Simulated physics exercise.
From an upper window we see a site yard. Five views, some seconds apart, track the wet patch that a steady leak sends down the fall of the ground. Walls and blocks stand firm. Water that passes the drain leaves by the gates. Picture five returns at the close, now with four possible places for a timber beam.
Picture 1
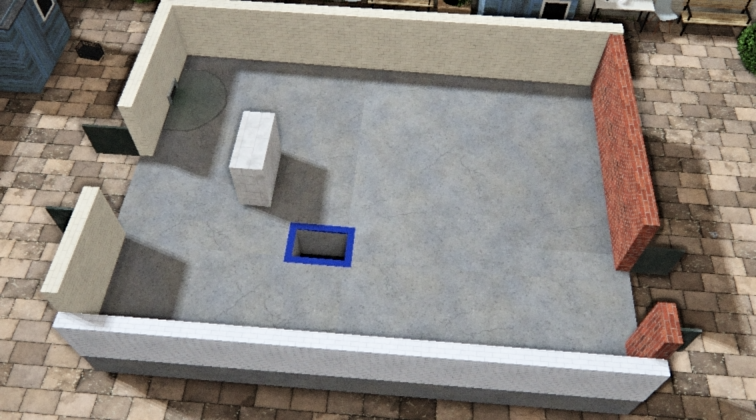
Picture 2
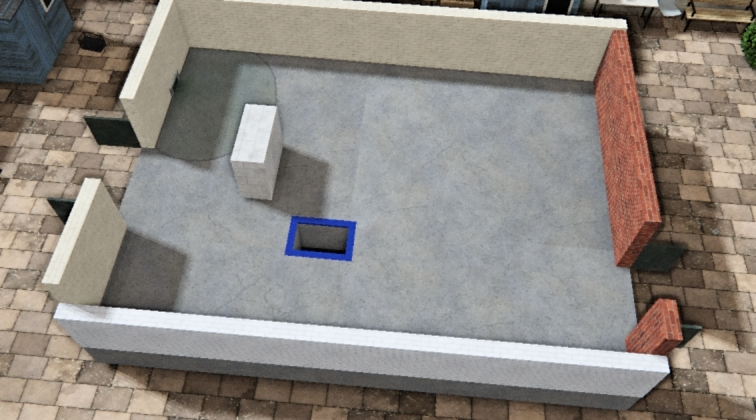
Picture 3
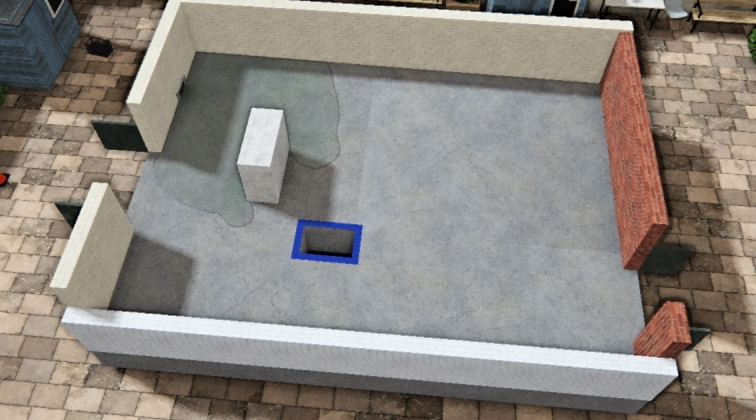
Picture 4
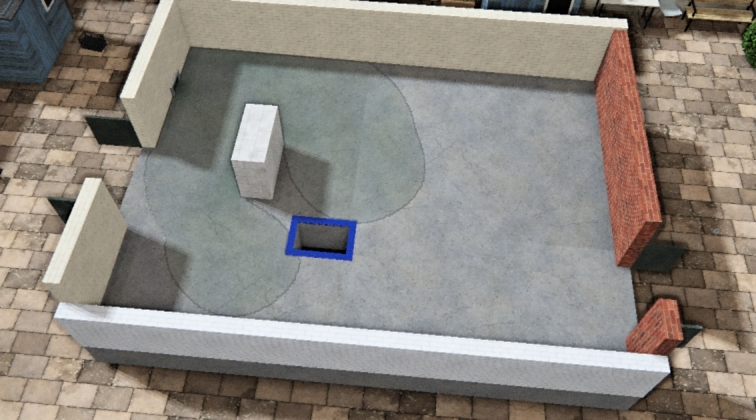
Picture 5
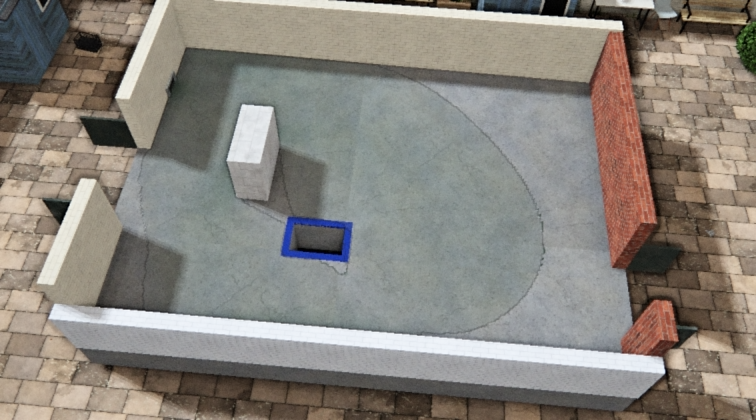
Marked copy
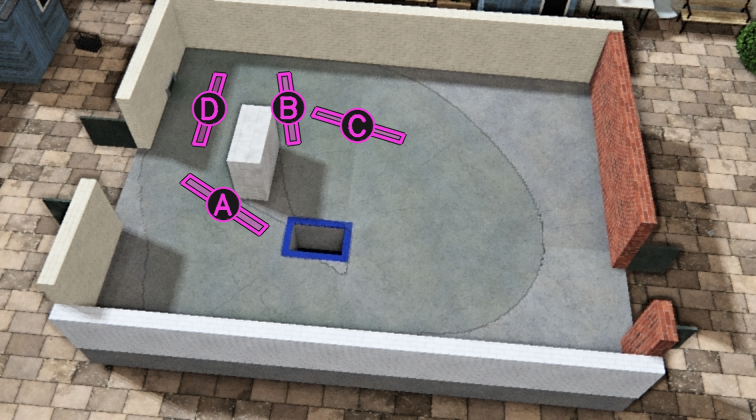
Walled site yard seen from above, with water spreading from the upper left around a pale block and reaching a blue-edged gully.
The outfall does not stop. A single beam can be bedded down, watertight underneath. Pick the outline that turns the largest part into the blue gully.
A is best.
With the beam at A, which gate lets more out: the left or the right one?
The right one.
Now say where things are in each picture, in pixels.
In the first frame, outfall at (172, 92); blue gully at (320, 245); open gate at (620, 306); open gate at (140, 194); front seen at (221, 101), 3 % of the ground wet; blue gully still dry.
In the second frame, front seen at (223, 152), 10 % of the ground wet; blue gully still dry.
In the third frame, front seen at (326, 159), 19 % of the ground wet; blue gully still dry.
In the fourth frame, front seen at (405, 198), 38 % of the ground wet; blue gully still dry.
In the fifth frame, front seen at (531, 271), 65 % of the ground wet; blue gully taking water.
On the marked copy, A from (186, 179) to (263, 229); B from (284, 74) to (293, 143); C from (314, 112) to (402, 138); D from (198, 144) to (219, 74).
With A, about 14 % of the stream goes into the blue gully, about 85 % out by the gates.
With B, about 8 % of the stream goes into the blue gully, about 90 % out by the gates.
With C, about 7 % of the stream goes into the blue gully, about 92 % out by the gates.
With D, about 5 % of the stream goes into the blue gully, about 94 % out by the gates.
